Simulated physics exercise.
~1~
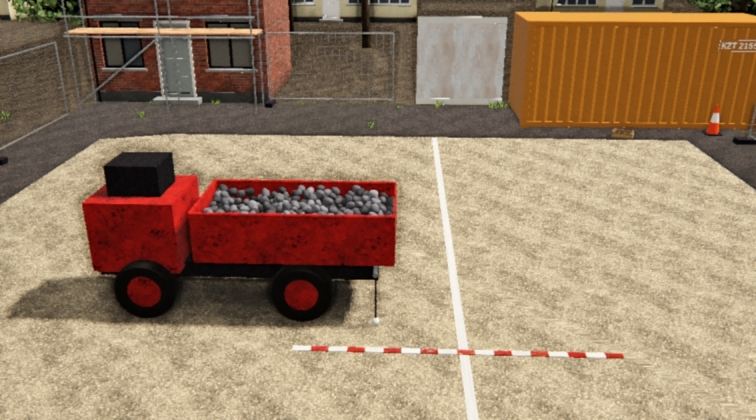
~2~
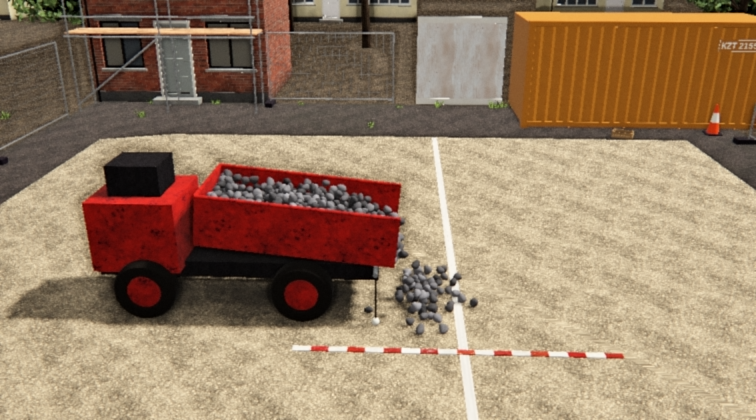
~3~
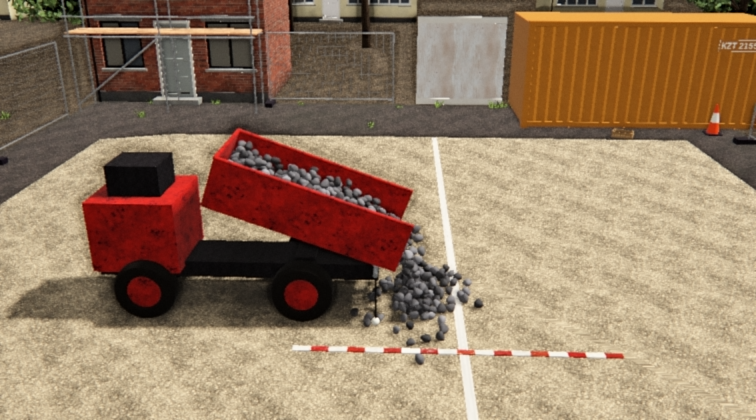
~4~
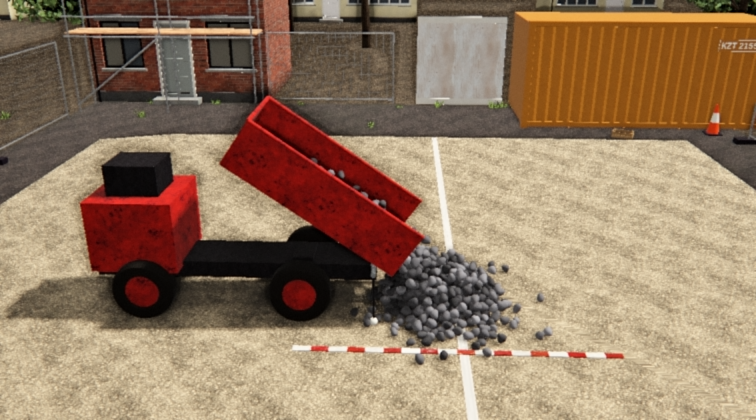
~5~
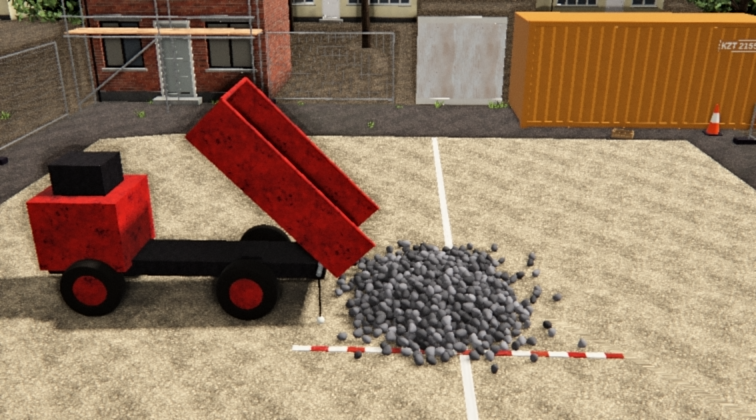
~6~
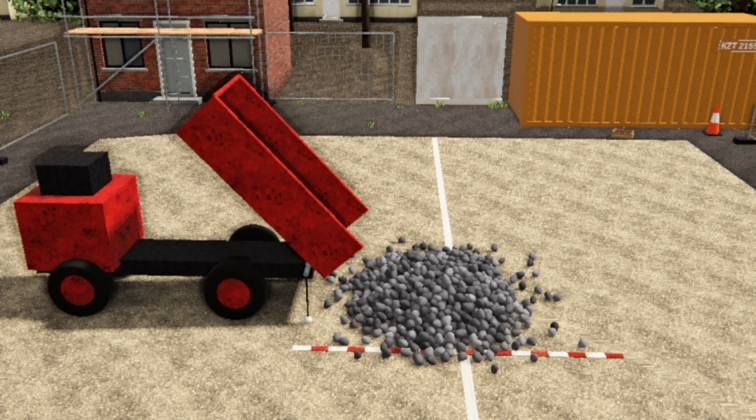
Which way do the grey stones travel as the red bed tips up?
The stones move to the right, sliding out of the low end of the bed and down into a heap on the ground.
In a sandy yard, a red truck tips stones across a white line, then edges left.
